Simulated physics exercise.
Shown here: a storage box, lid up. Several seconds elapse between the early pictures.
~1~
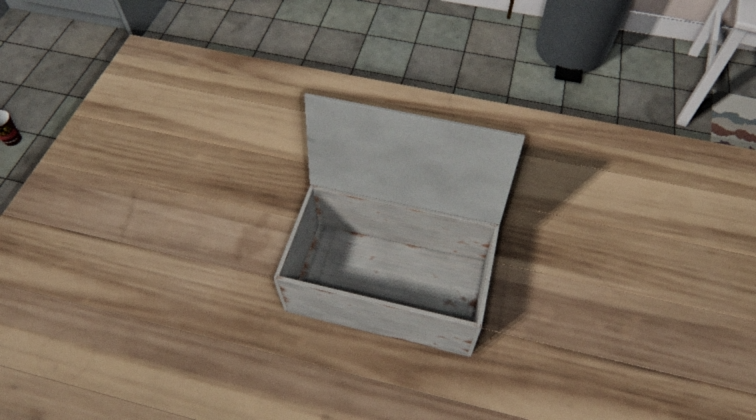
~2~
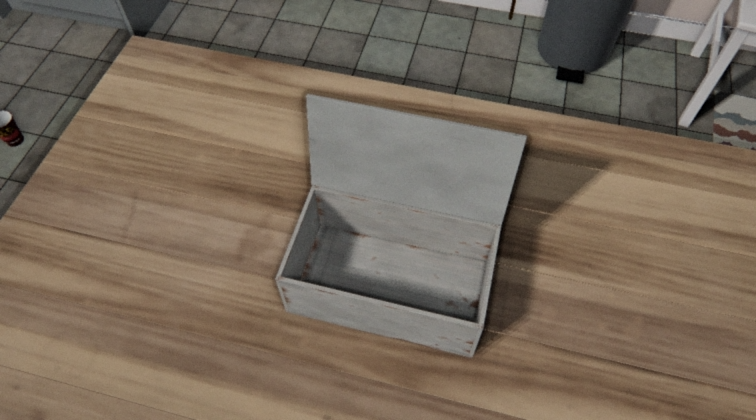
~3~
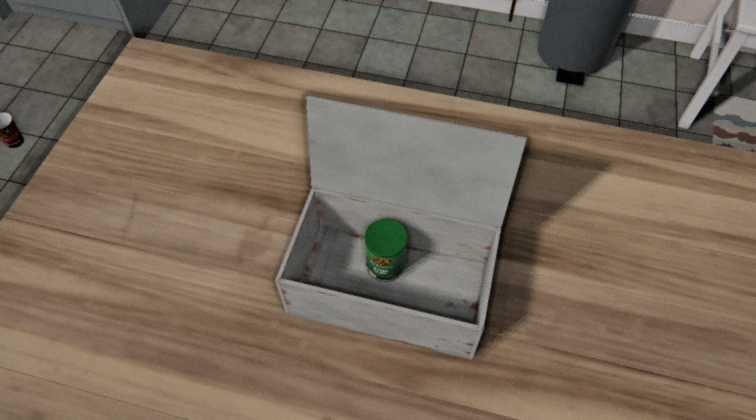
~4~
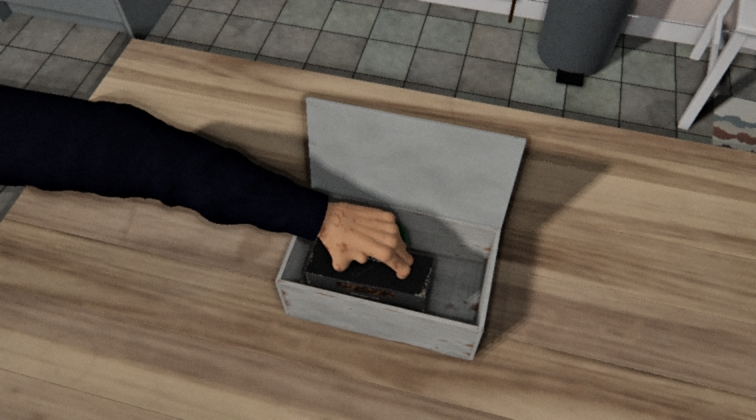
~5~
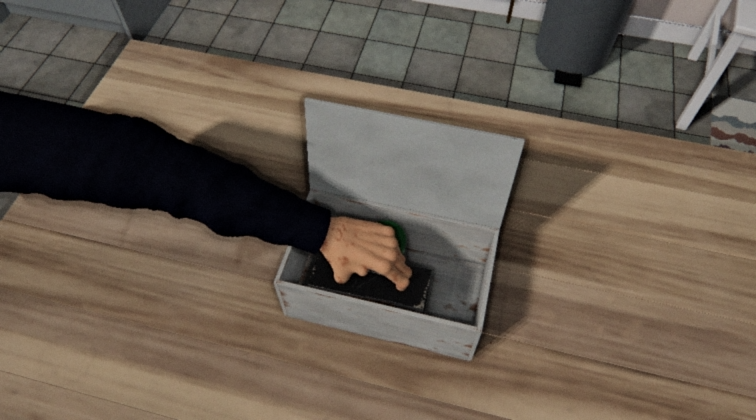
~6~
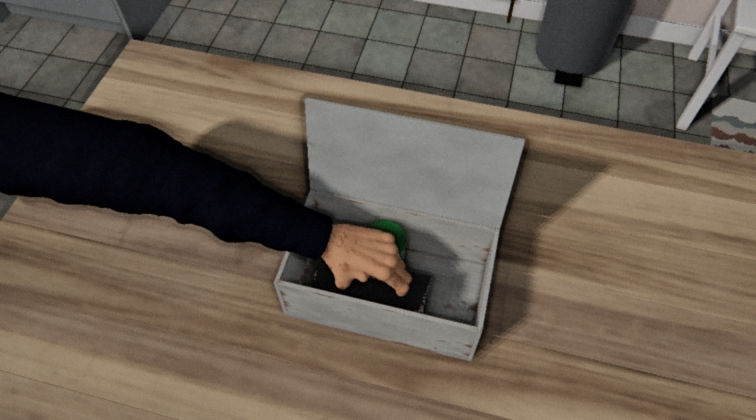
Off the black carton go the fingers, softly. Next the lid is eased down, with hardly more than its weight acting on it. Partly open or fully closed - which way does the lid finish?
Fully closed.
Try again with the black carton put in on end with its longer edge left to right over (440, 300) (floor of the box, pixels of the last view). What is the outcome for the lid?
Then the box lid hangs open.
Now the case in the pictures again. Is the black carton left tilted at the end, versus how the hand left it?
At the finish the black carton holds its orientation.
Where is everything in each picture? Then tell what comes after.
In the first picture, the last thing is not in view yet.
In the second picture, the last thing is not in view yet.
In the third picture, the last thing is not in view yet; green tin (386, 251).
In the fourth picture, still above its spot; black carton (370, 279).
In the fifth picture, still above its spot; black carton (371, 290).
In the sixth picture, in place under the hand.
Then, 1.20 s after the last picture, lid starting down.
Then, 1.70 s after the last picture, lid 52° above the rim.
Then, 2.20 s after the last picture, lid 10° above the rim.
At rest, lid shut; both in place. Seen from the same camera at the end, black carton near (371, 295).
